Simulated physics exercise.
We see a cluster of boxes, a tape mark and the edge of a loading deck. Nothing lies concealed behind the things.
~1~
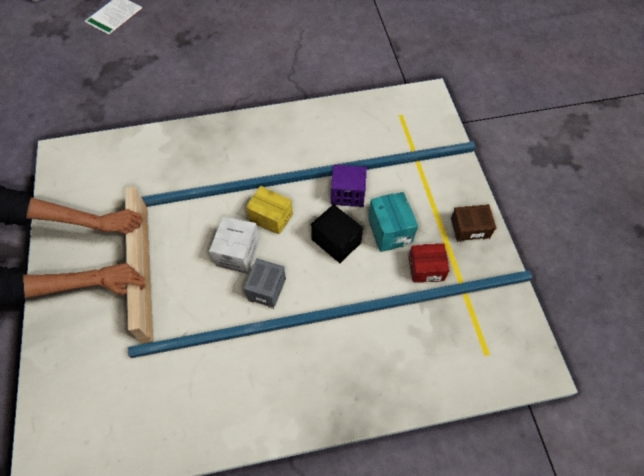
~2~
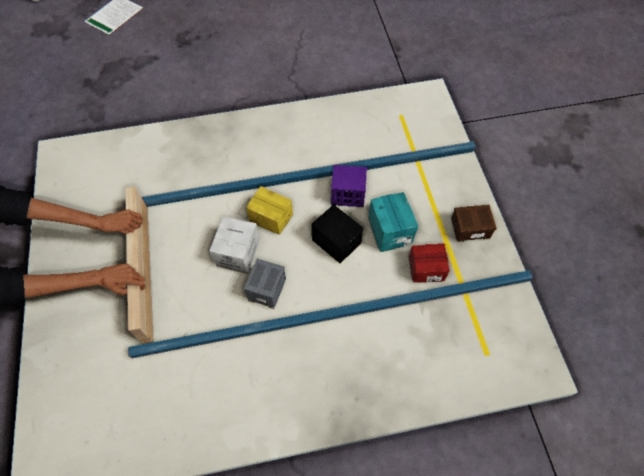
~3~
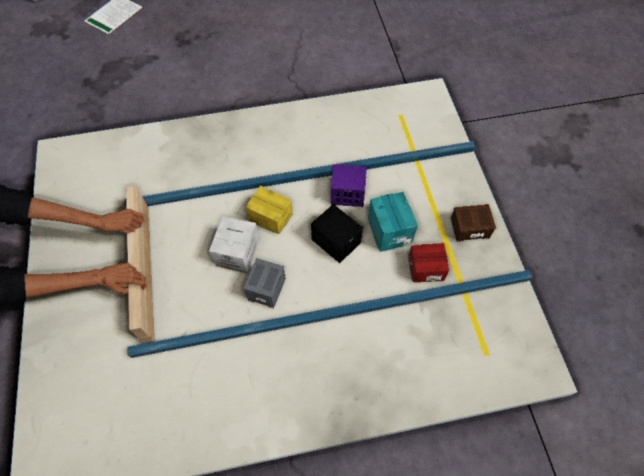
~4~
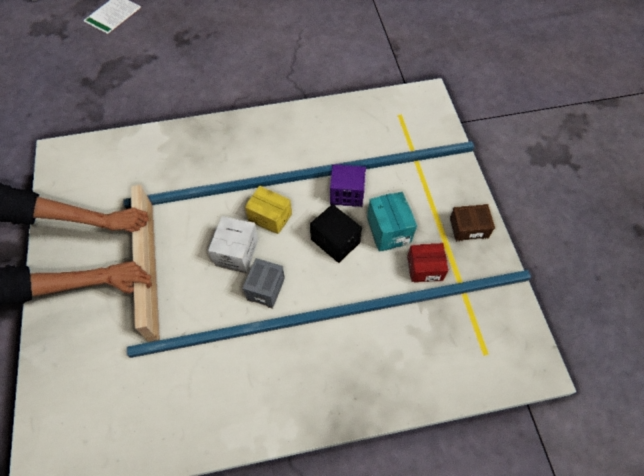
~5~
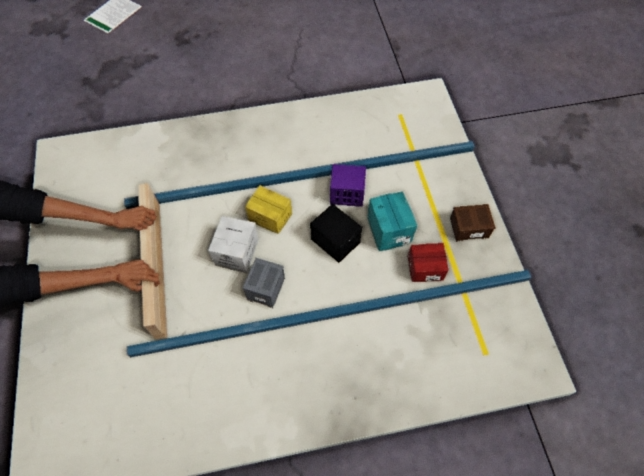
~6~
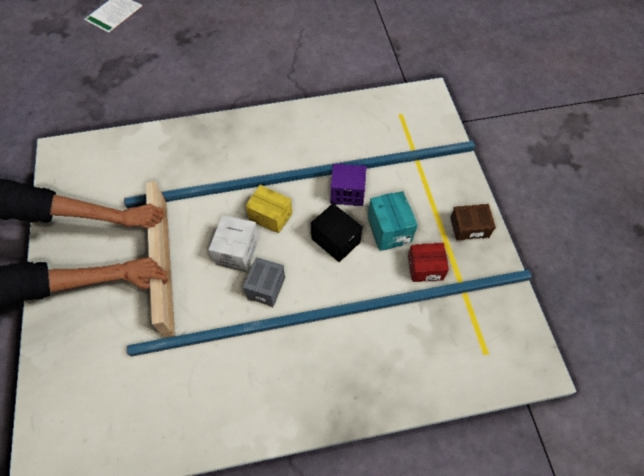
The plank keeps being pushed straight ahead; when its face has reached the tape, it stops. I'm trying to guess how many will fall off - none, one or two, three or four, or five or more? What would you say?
I expect only one or two to drop off the edge.
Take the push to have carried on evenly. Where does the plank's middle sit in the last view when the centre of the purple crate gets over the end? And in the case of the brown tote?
Middle approx. at (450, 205), then approx. at (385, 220).
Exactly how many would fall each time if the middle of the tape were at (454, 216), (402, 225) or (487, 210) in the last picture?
Try 1: 4; try 2: 1; try 3: 8.
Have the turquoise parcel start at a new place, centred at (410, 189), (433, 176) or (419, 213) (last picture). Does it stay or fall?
Spot by spot: It ends up off; it ends up off; it ends up off.
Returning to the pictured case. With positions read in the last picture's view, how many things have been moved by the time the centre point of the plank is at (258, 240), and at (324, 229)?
Answer - first 3, then 6.
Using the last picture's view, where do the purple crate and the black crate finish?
Final spots - purple crate (474, 163), black crate (491, 211).
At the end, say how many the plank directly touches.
It adds up to 3.
Soon after, none off yet; brown tote at rest near (472, 223); red parcel at rest near (428, 262); turquoise parcel at rest near (391, 221).
Then, none off yet; brown tote at rest near (472, 223); red parcel at rest near (428, 262); turquoise parcel moved a little near (405, 220).
Further on, none off yet; brown tote moved about its own width near (506, 217); red parcel moved a little near (446, 259); turquoise parcel moved well along near (471, 209).
By the end, the number that fall off is one or two; fallen, turquoise parcel and brown tote.
